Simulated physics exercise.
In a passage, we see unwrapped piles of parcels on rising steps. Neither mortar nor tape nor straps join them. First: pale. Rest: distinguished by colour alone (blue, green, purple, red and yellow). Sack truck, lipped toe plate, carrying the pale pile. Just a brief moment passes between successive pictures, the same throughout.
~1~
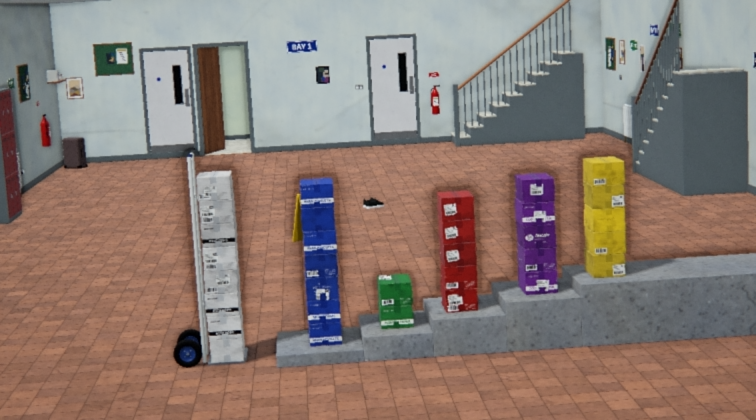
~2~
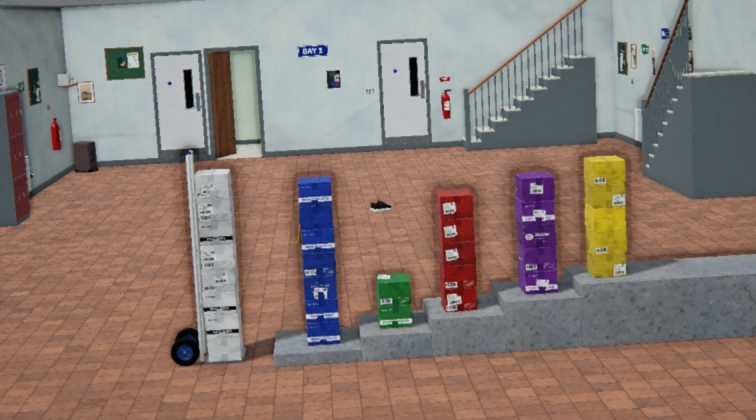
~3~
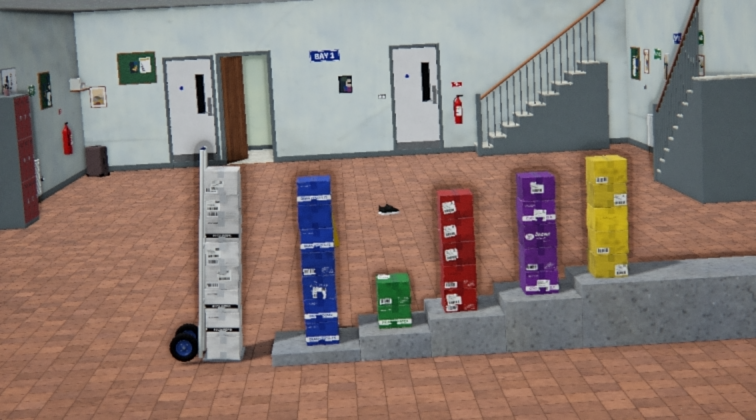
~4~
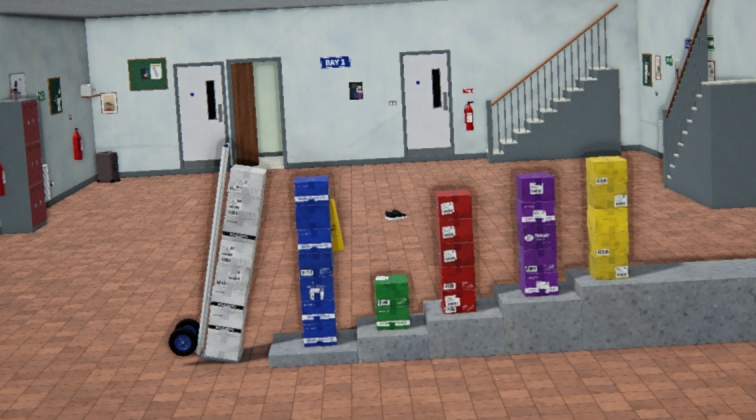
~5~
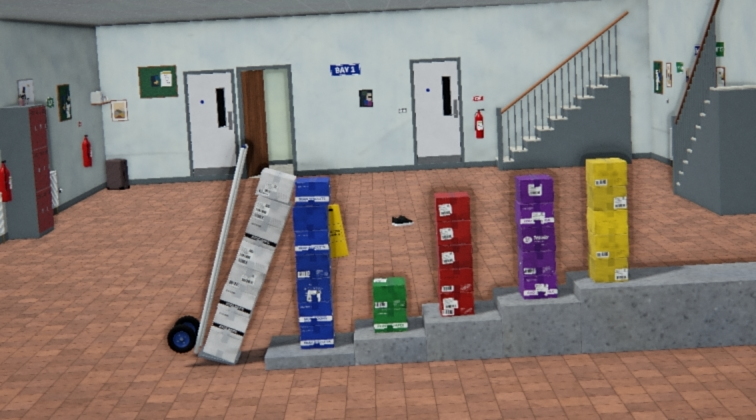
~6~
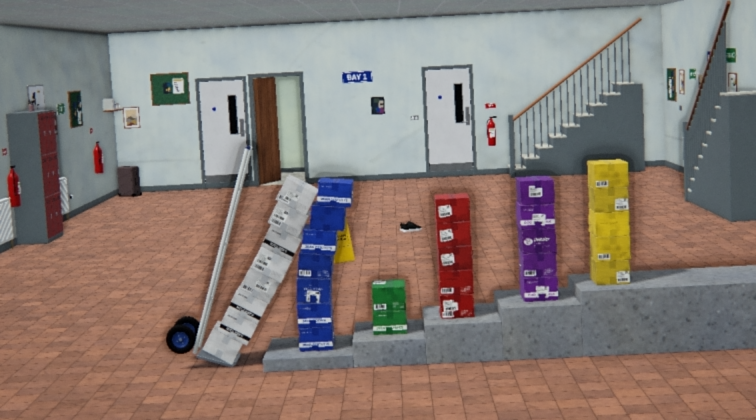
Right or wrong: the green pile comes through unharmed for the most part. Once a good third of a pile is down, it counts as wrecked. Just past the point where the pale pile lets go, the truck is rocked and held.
Right.
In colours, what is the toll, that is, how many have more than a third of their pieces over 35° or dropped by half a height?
The full count is 2.
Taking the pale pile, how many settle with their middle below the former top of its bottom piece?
Pale pieces: 1.
Soon after the last picture, 8 of the pale pile down; none of the 2 green parcels down (0 of 24 in all colours); top green parcel unmoved; top blue parcel leaning clearly, a little lower.
A little later, 8 of the pale pile down; none of the 2 green parcels down (5 of 24 in all colours); top green parcel shifted a little; top blue parcel leaning steeply, some two heights lower.
Later still, 8 of the pale pile down; none of the 2 green parcels down (9 of 24 in all colours); top green parcel leaning a little; top red parcel leaning well over, half its height lower.
At rest, 8 of the pale pile down; none of the 2 green parcels down (9 of 24 in all colours); top green parcel leaning a little; top blue parcel leaning steeply, some three heights lower. As the last picture would show them, middles, top green parcel near (403, 294), top blue parcel near (461, 263).
